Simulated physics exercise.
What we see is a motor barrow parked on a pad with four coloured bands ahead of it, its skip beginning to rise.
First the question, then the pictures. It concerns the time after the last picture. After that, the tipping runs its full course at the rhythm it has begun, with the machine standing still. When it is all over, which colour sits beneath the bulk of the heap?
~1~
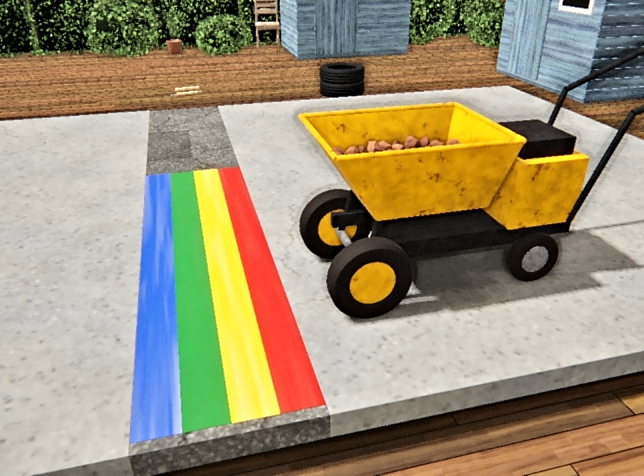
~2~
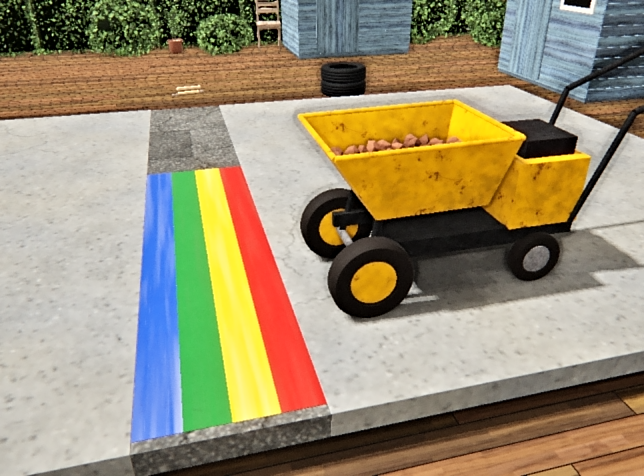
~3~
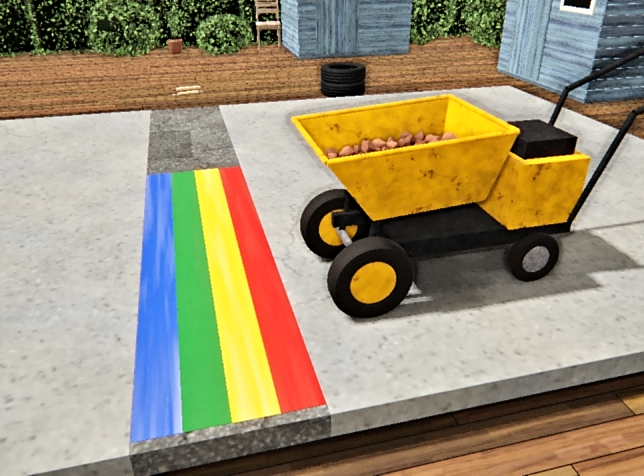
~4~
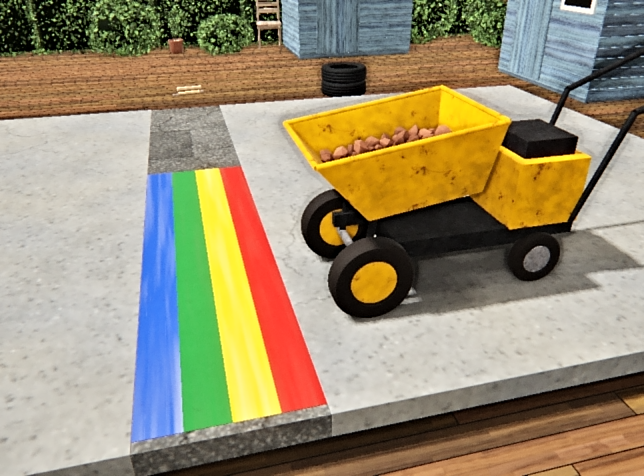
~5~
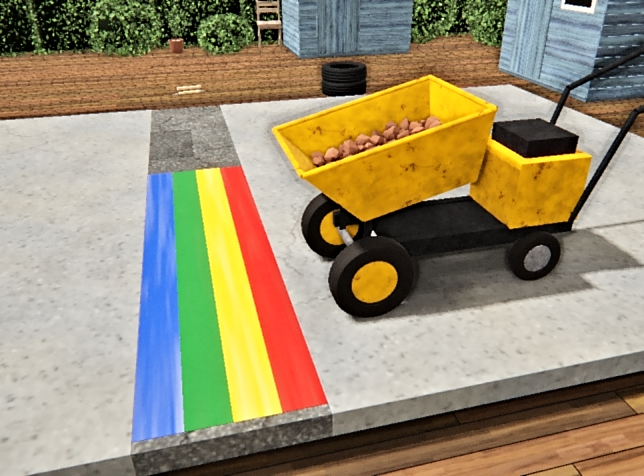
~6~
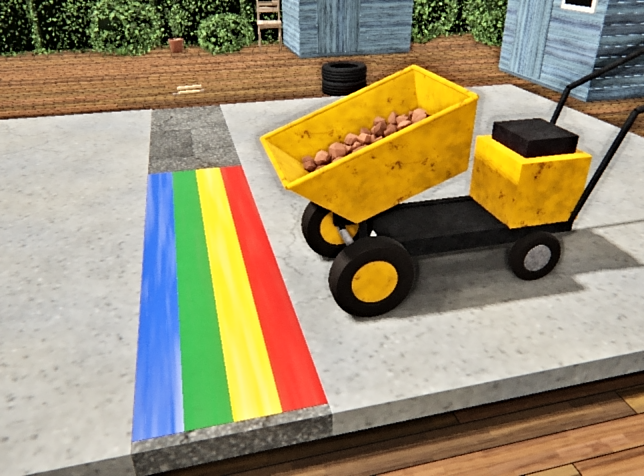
The bulk sits over the green colour.
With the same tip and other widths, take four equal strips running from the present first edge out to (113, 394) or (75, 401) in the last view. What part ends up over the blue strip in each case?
The first gives 20 %, the second 10 %.
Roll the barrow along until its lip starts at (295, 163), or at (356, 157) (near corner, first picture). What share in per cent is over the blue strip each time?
Try 1 about 30 %, try 2 about 10 %.
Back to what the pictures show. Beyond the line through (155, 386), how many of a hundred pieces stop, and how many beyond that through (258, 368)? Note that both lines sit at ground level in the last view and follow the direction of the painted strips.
In order: Near 10 %, then 70 %.
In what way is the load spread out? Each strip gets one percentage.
Estimated shares: Red strip 0 %, yellow strip 15 %, green strip 35 %, blue strip 20 %.
Just after the last frame, skip tipped steeply; every one in the skip.
A moment on, skip tipped right over; the larger part in the skip; just a few over the yellow strip; about a tenth over the green strip; just a few over the blue strip.
Further on, skip tipped right over; roughly a third in the skip; about a tenth over the yellow strip; roughly a third over the green strip; roughly a quarter over the blue strip; about a tenth off the paint.
When it is over, skip tipped right over; roughly a quarter in the skip; just a few over the red strip; about a tenth over the yellow strip; roughly a third over the green strip; roughly a quarter over the blue strip; about a tenth off the paint.
